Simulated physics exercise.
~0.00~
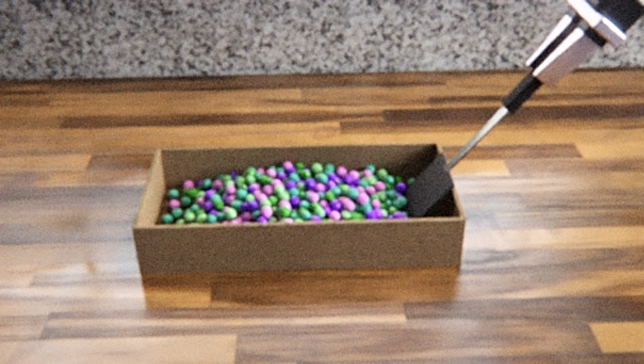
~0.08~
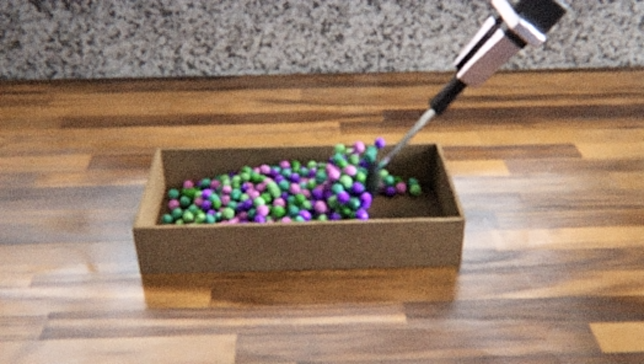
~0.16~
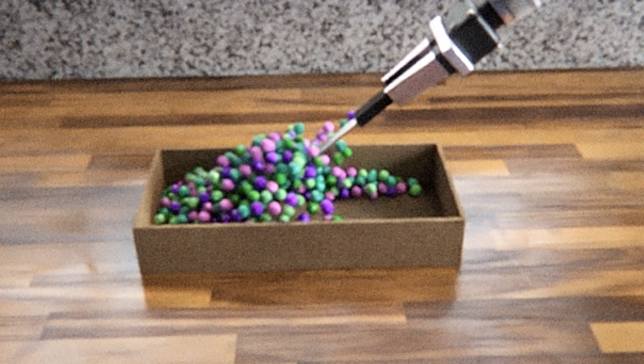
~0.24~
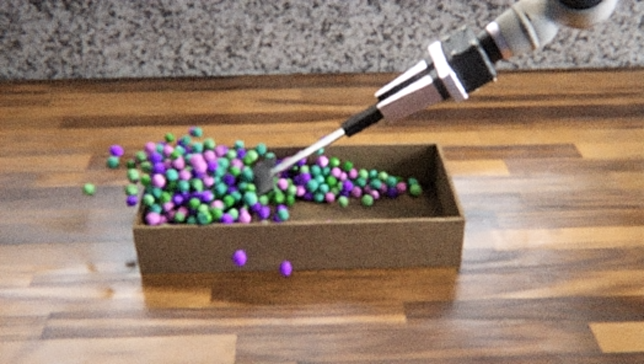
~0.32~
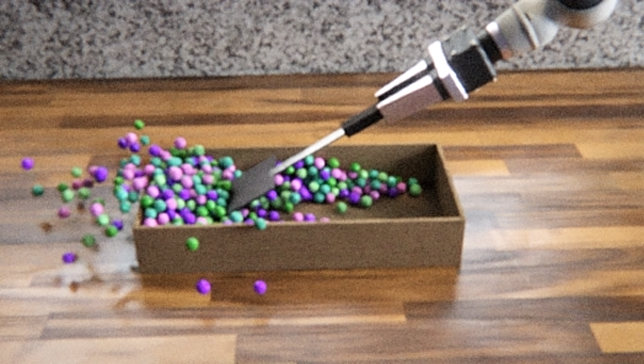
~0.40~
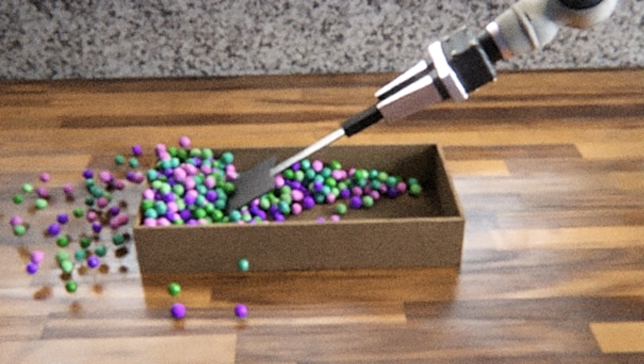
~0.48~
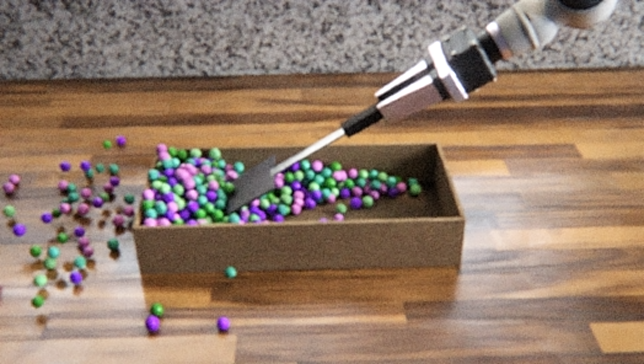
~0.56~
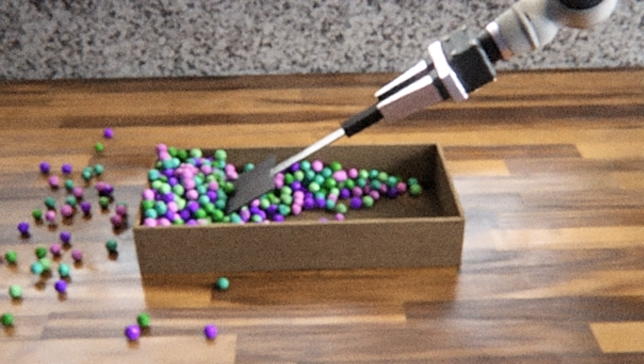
Robot arm dragging a dark turner leftward through colourful round sweets in a brown tin, heaping them and spilling some onto the wooden tabletop.
